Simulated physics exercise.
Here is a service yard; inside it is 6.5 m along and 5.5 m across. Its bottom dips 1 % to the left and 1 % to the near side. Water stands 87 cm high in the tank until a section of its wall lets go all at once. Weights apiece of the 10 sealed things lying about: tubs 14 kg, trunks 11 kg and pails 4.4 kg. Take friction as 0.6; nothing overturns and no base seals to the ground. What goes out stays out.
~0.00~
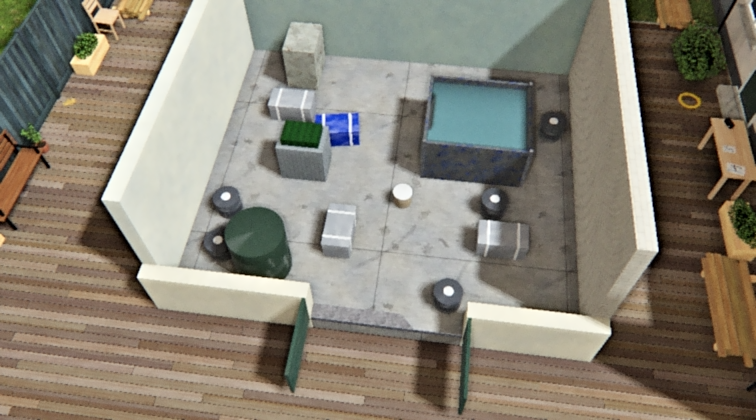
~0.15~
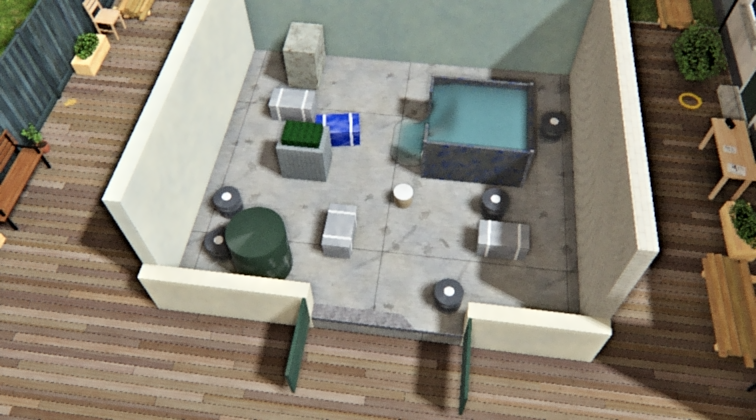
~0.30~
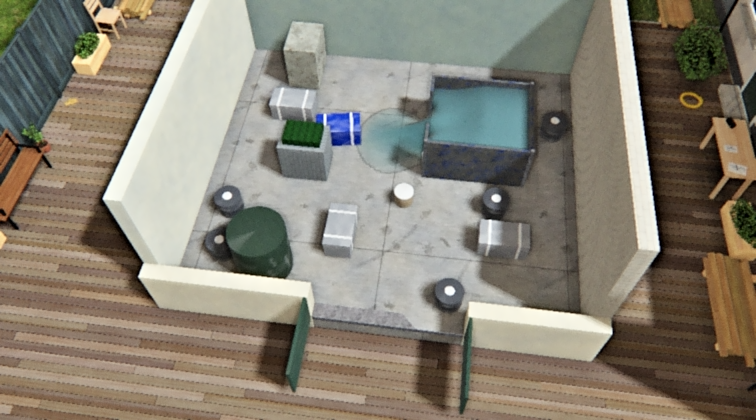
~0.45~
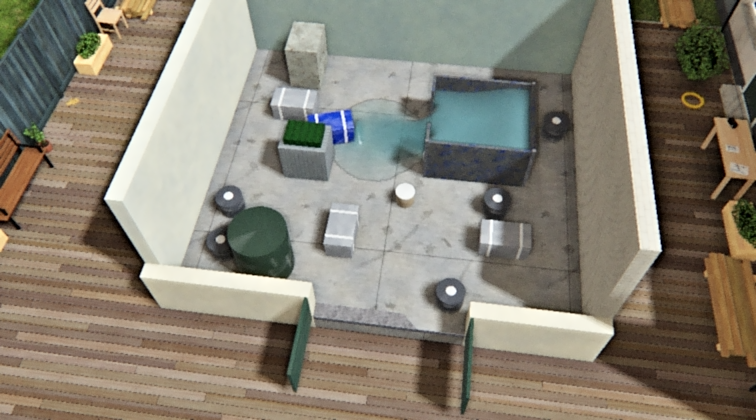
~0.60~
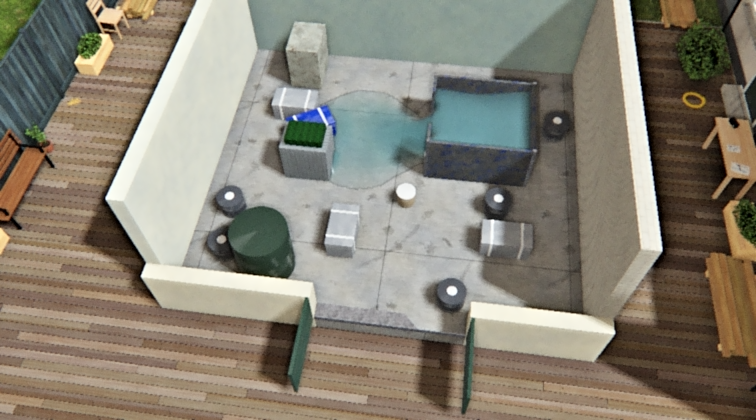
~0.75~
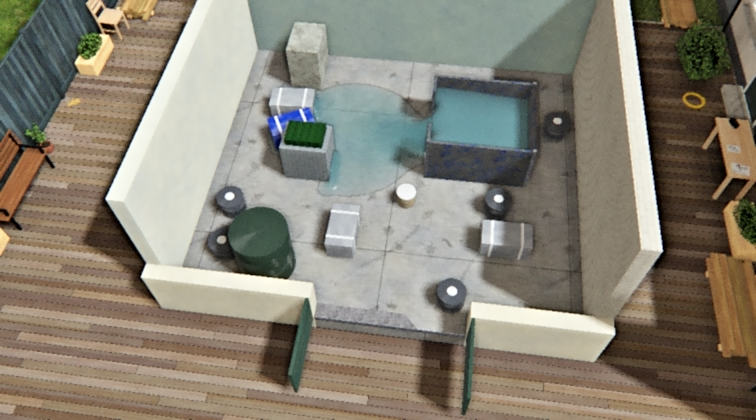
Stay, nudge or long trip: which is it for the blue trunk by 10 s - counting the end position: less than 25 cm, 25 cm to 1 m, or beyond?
Blue trunk travels far.
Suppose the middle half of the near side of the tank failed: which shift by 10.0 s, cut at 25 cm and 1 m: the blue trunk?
In that case the blue trunk holds its place.
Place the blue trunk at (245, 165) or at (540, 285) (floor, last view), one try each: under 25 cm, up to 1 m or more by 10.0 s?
In turn: It gets carried off; it stays put.
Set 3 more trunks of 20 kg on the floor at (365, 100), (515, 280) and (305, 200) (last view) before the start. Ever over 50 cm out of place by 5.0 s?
In turn: More, under, past it.
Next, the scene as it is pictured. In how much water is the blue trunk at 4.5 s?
About 8 cm.
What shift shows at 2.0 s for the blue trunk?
Roughly 200 cm by then.
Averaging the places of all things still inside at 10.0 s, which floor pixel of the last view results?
Around (440, 228).
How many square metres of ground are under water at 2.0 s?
About 17 m2.
After 2.0 s the blue trunk is near (242, 143), 1.8 m from its start, aground; 0 of 10 are out; 1 afloat.
After 4.5 s the blue trunk is near (293, 186), 1.6 m from its start, afloat; 0 of 10 are out; 4 afloat.
After 7.0 s the blue trunk is near (356, 189), 1.5 m from its start, afloat; 0 of 10 are out; 4 afloat.
After 10.0 s the blue trunk is near (475, 237), 3.3 m from its start, afloat; 0 of 10 are out; 2 afloat.
